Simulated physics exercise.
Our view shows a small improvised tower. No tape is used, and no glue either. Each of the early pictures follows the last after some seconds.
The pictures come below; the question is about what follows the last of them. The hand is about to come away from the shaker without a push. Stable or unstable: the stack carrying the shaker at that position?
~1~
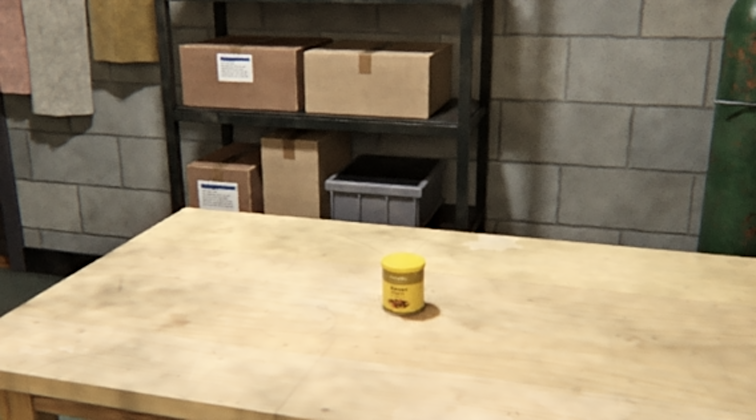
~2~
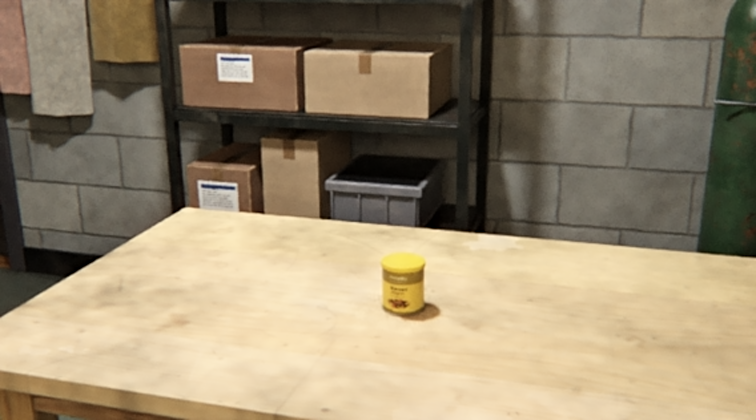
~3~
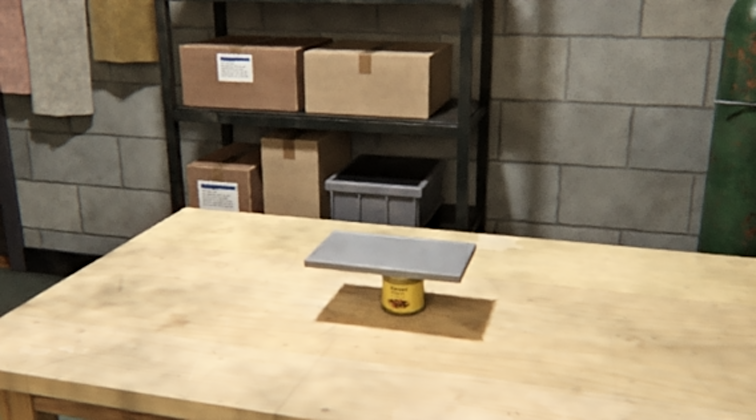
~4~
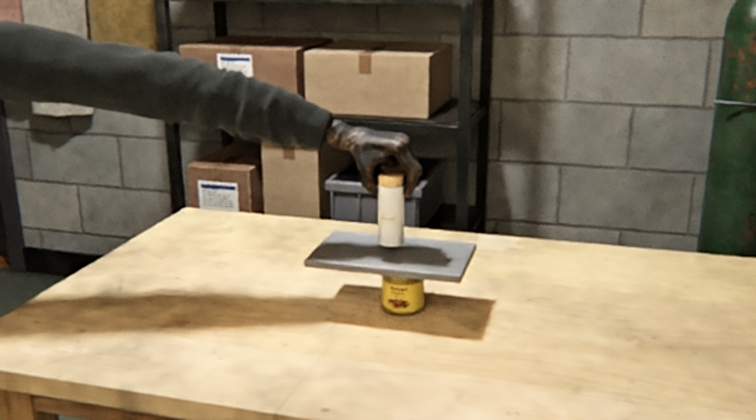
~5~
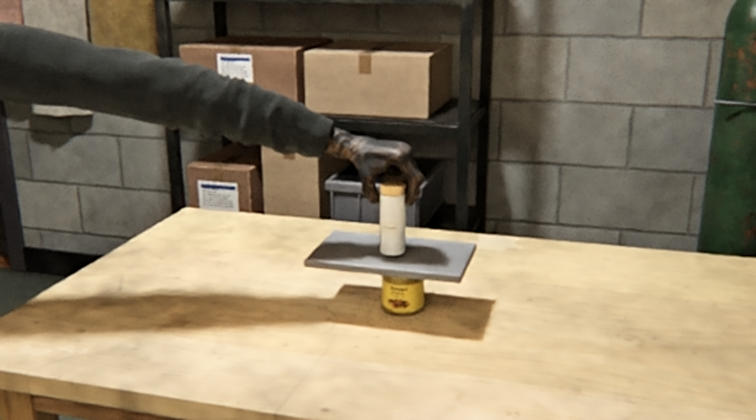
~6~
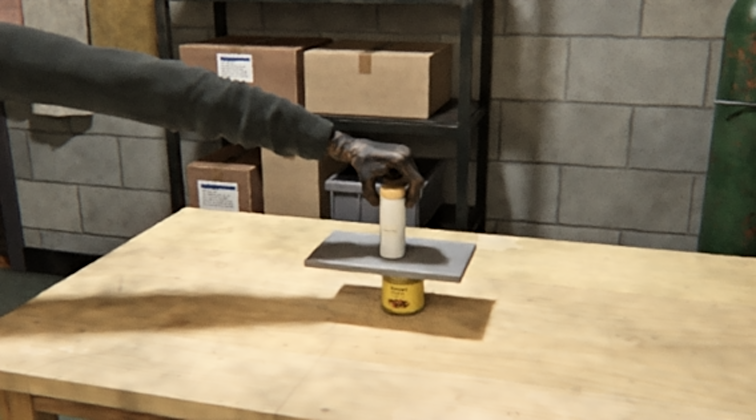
Stable.
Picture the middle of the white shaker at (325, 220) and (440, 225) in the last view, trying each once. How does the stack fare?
Trial 1 - collapsed; trial 2 - stable.
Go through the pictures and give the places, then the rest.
In the first picture, the last thing is not in view yet; yellow tin (403, 284).
In the second picture, the last thing is not in view yet; yellow tin (403, 284).
In the third picture, the last thing is not in view yet; yellow tin (403, 284).
In the fourth picture, still above its spot; white shaker (391, 209); yellow tin (403, 284).
In the fifth picture, set down, still held; white shaker (393, 218); yellow tin (403, 284).
In the sixth picture, set down, still held; white shaker (393, 221); yellow tin (403, 284).
Then, 0.60 s after the last picture, nothing has stirred.
Then, 1.30 s after the last picture, white shaker resting near (393, 221).
Then, 2.10 s after the last picture, white shaker resting near (392, 221).
At rest, all 3 in place. Seen from the same camera at the end, white shaker near (392, 221). The stack holds.
